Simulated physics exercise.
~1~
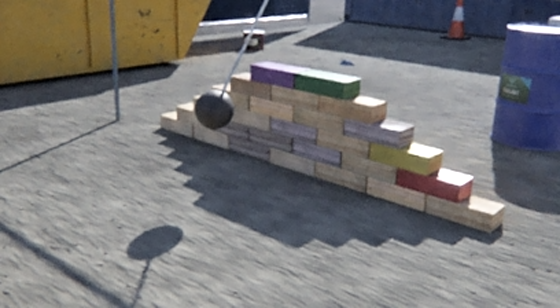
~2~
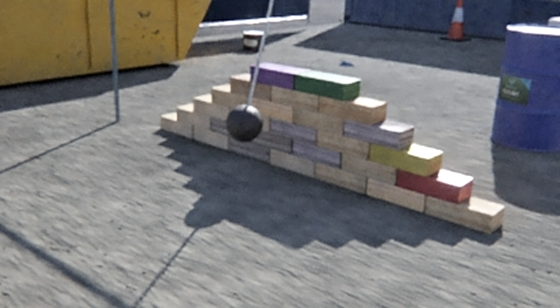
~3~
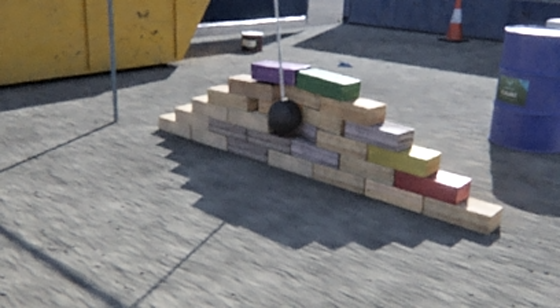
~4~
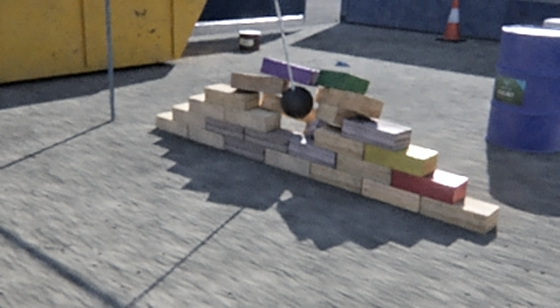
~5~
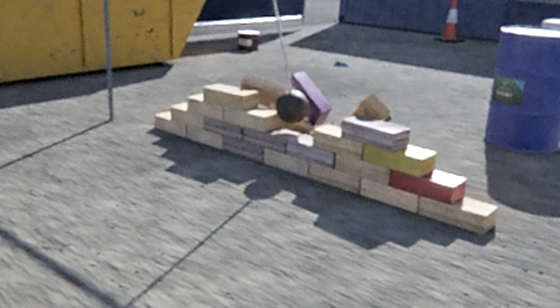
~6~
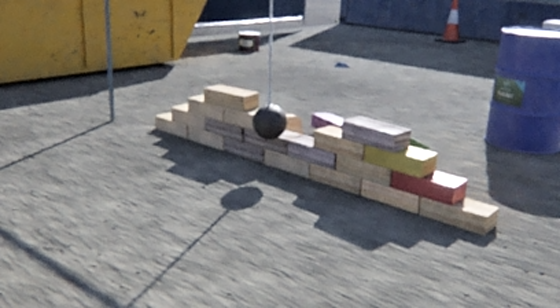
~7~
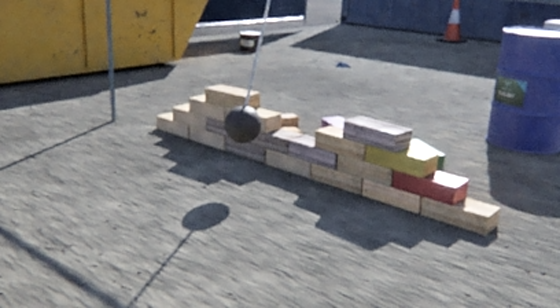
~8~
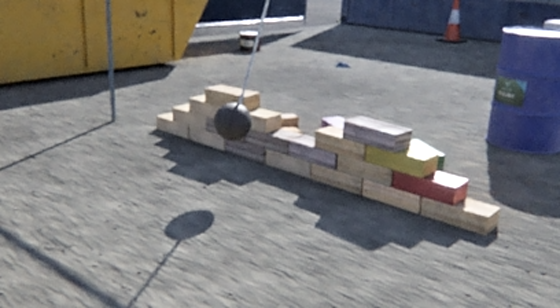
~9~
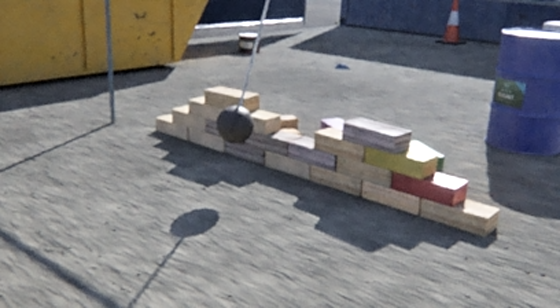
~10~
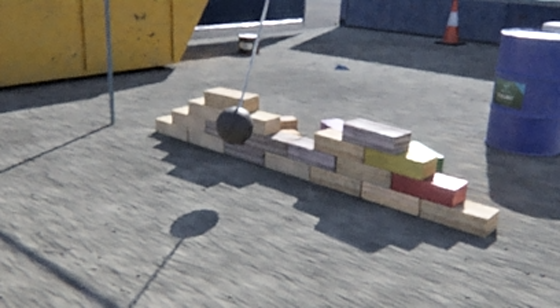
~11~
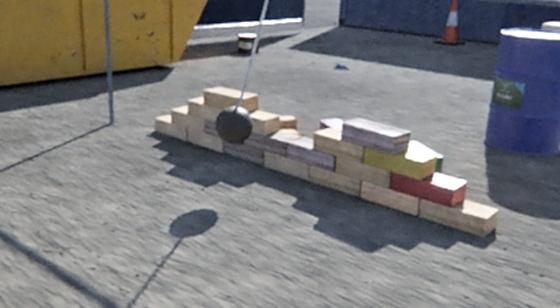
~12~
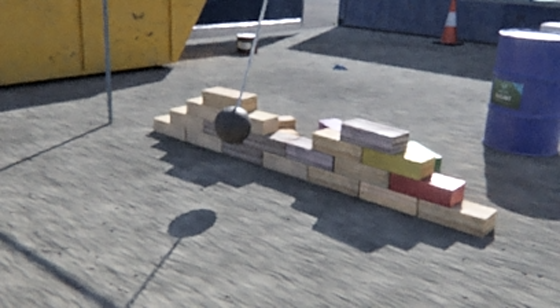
Dark ball swinging into a stepped wall of loose wooden blocks, toppling the purple and green top pieces and leaving a gap.
